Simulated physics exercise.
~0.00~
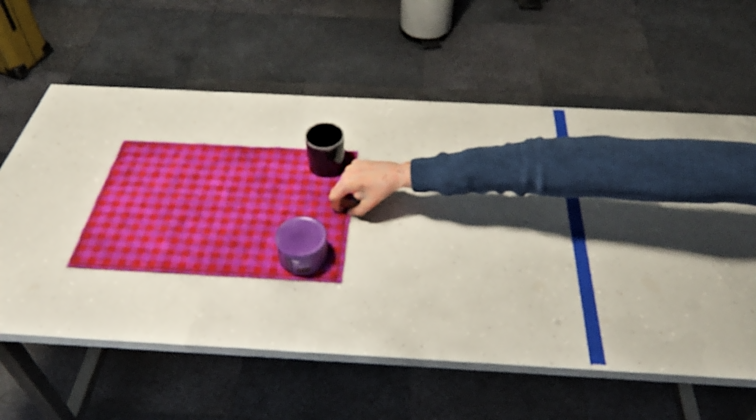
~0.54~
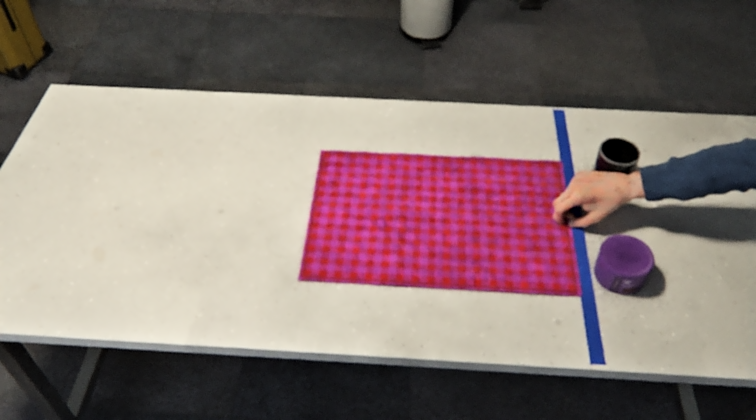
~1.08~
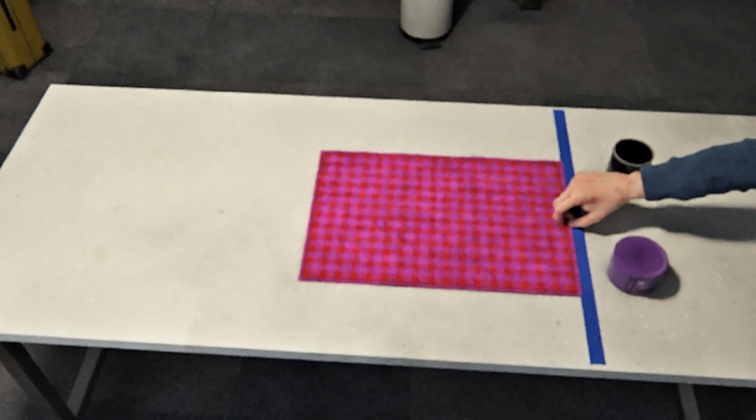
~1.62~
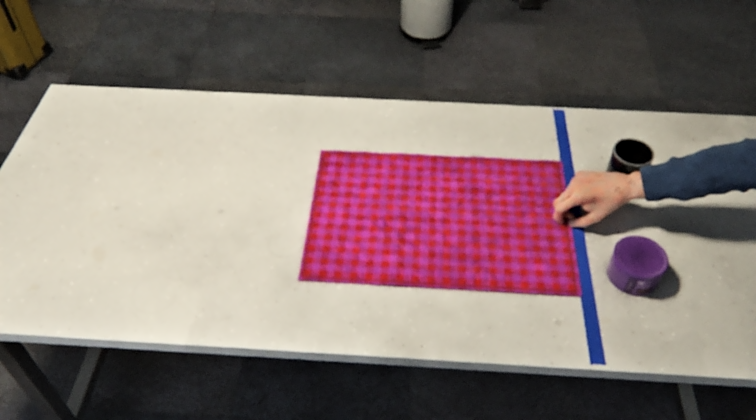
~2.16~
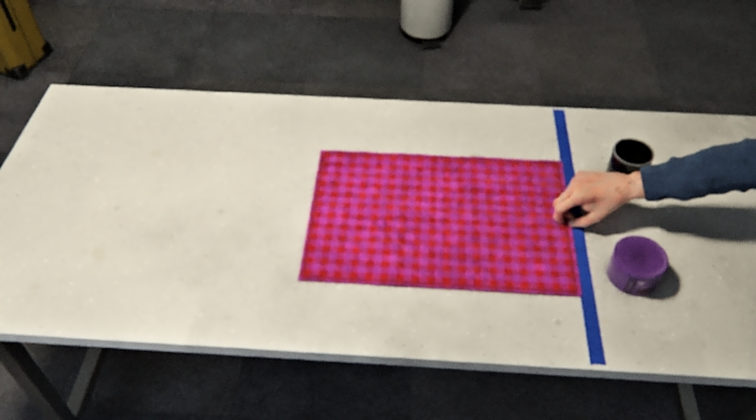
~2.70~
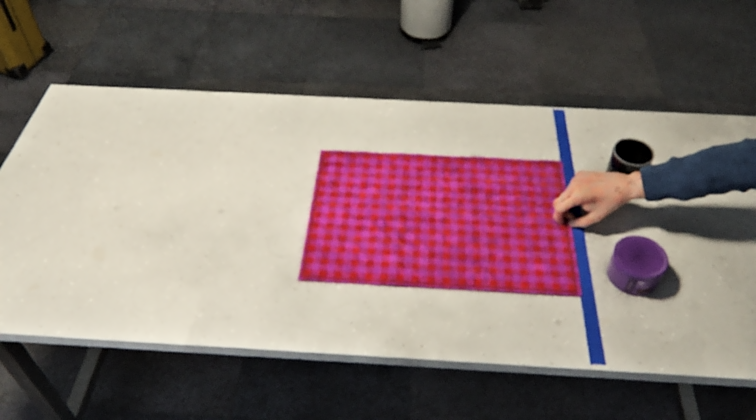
On a pale desk, a hand pulled a red checkered cloth carrying a black mug and a purple tub rightward, stopping at the blue tape, while both items slid off the front edge and came to rest beyond the tape.
